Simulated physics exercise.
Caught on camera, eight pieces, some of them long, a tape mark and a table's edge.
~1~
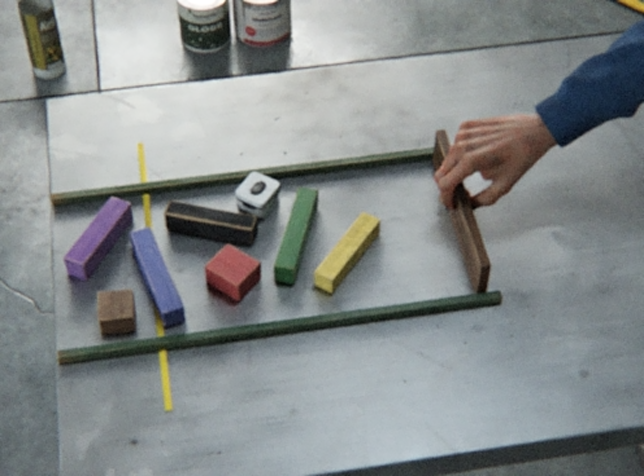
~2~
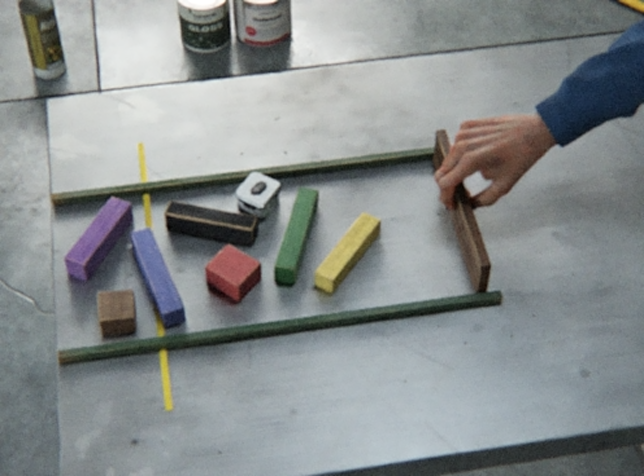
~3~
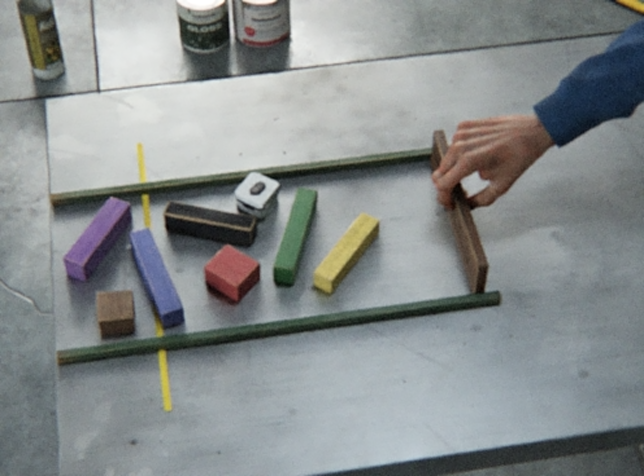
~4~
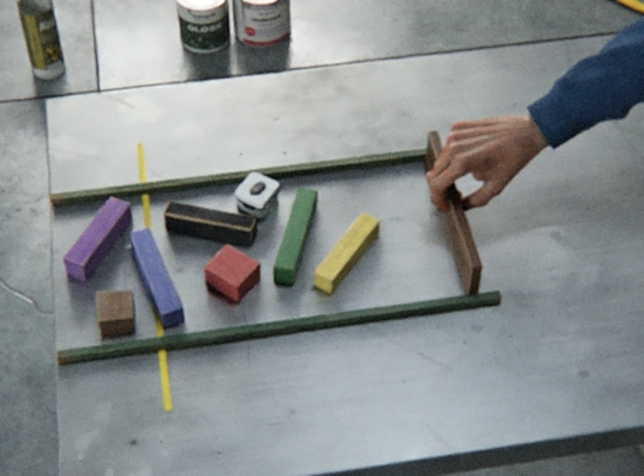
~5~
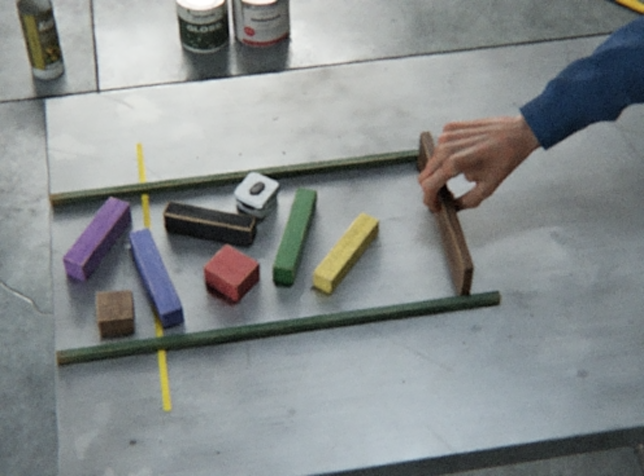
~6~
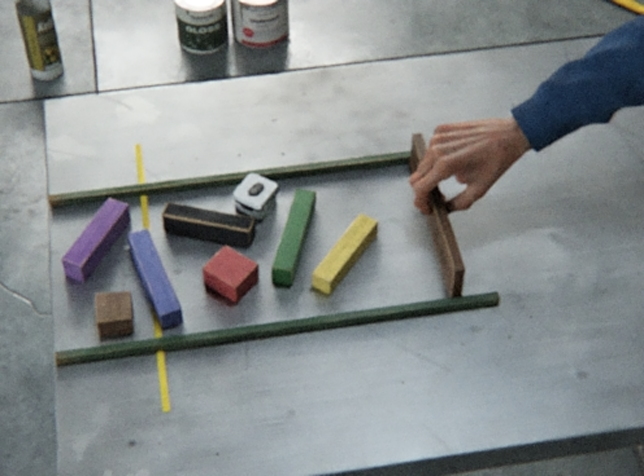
A hand in a blue sleeve slides an upright brown board slowly leftward between two dark green rails on a grey metal tabletop, seen from above at an angle. Purple, blue, black, red, green and yellow blocks, a brown cube and a small white case lie still left of the board, near a yellow tape line. Cans and a bottle stand motionless behind, and the view stays essentially steady.
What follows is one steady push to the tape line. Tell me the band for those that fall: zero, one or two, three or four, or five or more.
The number that fall off is one or two.
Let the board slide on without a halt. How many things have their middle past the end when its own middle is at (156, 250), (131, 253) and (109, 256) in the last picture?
Place by place, 1, 3 and 4.
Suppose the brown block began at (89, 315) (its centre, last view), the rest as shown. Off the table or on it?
Then it goes over.
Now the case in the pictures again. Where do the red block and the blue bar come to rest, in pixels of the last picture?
Near (90, 290) and (58, 293).
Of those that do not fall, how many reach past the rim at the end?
2 of them.
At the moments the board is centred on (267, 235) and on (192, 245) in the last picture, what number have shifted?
First 5, then 8.
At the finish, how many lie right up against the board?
The number is 2.
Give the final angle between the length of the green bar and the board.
Some 0 degrees.
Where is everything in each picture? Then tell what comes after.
Purple bar (99, 238); brown block (117, 312); blue bar (157, 276); board (460, 210); tape (153, 265), in the first frame.
Brown block (117, 312); yellow bar (348, 252), in the second frame.
Blue bar (157, 276); black stick (211, 223), in the third frame.
Purple bar (99, 238); red block (233, 273), in the fourth frame.
Brown block (116, 312); white case (257, 197), in the fifth frame.
Purple bar (97, 239); brown block (115, 313); blue bar (155, 277); board (436, 214); tape (151, 266), in the sixth frame.
A little later, none off yet; purple bar at rest near (97, 239); brown block at rest near (115, 313); blue bar at rest near (155, 277).
Next, none off yet; purple bar moving near (88, 237); brown block at rest near (115, 313); blue bar moving near (146, 278).
When it is over, the number that fall off is one or two; down, brown block.
